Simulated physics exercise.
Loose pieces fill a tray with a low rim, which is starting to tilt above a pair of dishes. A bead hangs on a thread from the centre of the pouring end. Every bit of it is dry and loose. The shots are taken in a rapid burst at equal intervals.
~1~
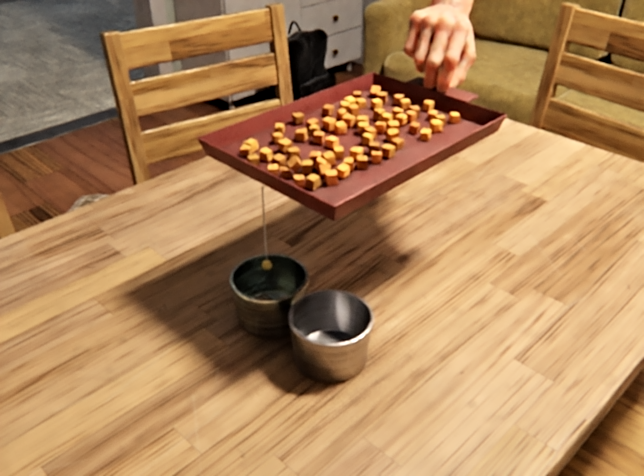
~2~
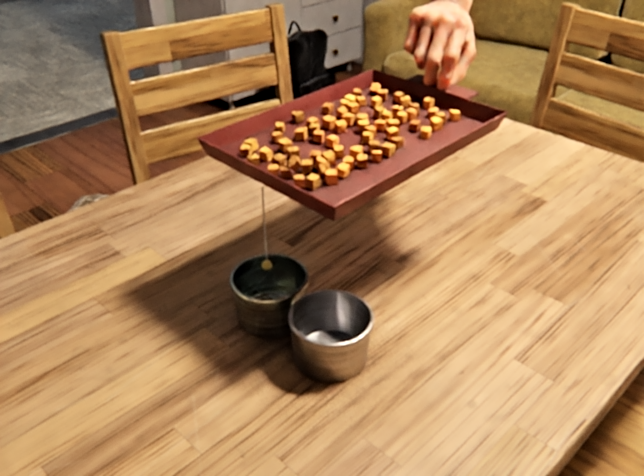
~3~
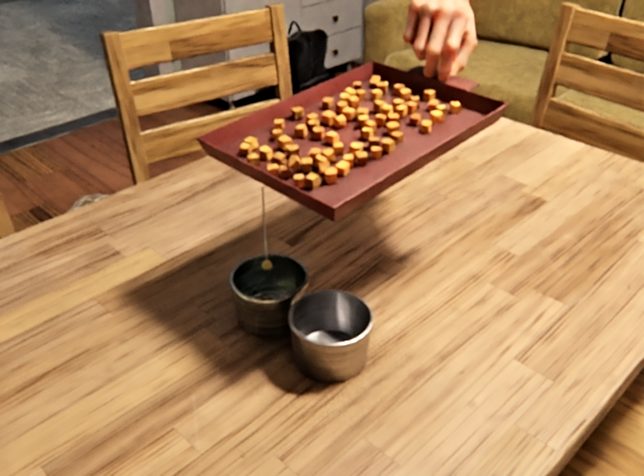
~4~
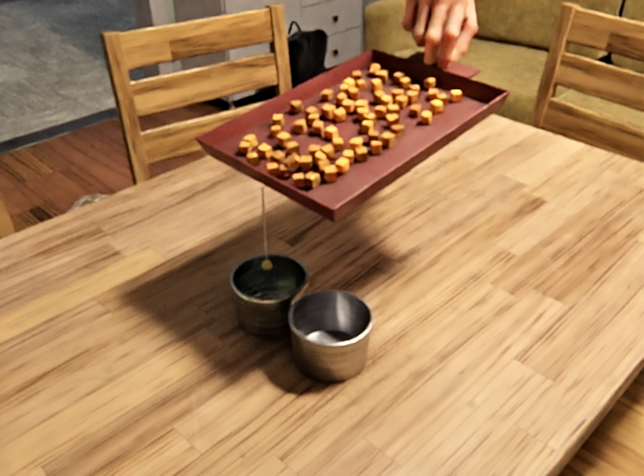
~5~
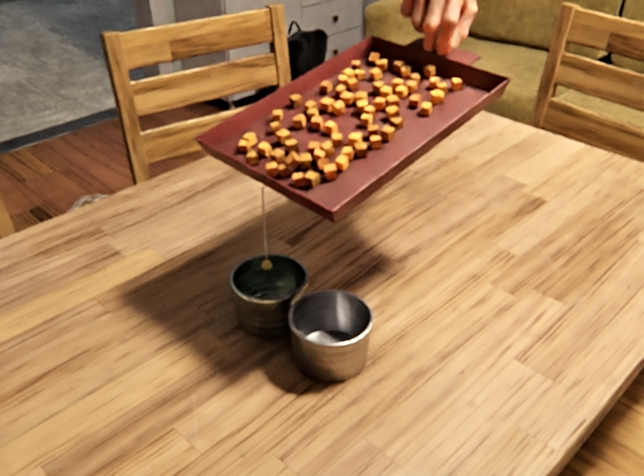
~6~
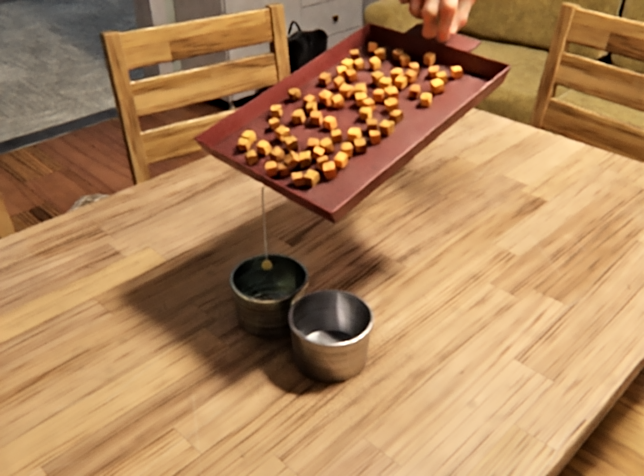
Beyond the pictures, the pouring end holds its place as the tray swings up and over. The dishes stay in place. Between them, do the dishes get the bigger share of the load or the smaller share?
The dishes secure under fifty percent.
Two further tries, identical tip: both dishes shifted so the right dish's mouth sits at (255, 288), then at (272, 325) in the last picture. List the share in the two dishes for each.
Roughly 10 per cent, and 60 per cent.
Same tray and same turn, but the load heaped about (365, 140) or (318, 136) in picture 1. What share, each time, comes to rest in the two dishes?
About 10 and 10 per cent.
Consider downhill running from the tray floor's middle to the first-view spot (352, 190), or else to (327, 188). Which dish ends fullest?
The first try favours the dish to the right; the second favours the dish to the right.
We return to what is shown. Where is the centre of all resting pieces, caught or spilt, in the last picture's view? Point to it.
(214, 377).
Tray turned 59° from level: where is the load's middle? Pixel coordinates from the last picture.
Somewhere about pixel (277, 163).
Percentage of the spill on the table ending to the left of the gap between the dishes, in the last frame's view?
Around 90 per cent, give or take.
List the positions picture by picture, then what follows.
Corners of the pouring end at (205, 137) and (334, 201), level; middle of the load at (370, 133), croutons; left dish at (242, 309); right dish at (302, 352); bead on its thread at (267, 265), in the first picture.
Corners of the pouring end at (205, 137) and (334, 202), level; middle of the load at (370, 131), in the second picture.
Corners of the pouring end at (204, 137) and (334, 203), tipped barely, lowest at the right corner; middle of the load at (370, 127), in the third picture.
Corners of the pouring end at (203, 137) and (333, 204), tipped a little, lowest at the right corner; middle of the load at (370, 119), in the fourth picture.
Corners of the pouring end at (202, 137) and (332, 205), tipped a little, lowest at the right corner; middle of the load at (370, 112), in the fifth picture.
Corners of the pouring end at (201, 137) and (332, 207), tipped a little, lowest at the right corner; middle of the load at (369, 105); left dish at (242, 309); right dish at (302, 352), in the sixth picture.
Soon, tray tipped steeply; nearly all on the tray; a stray few in the air.
A while on, tray tipped right over; nearly all on the tray; a small part outside both; a stray few in the air.
Towards the end, tray tipped past a quarter turn; a small part in the right dish; nearly all outside both.
Finally, tray tipped past a quarter turn; a small part in the right dish; none in the left dish; nearly all outside both.
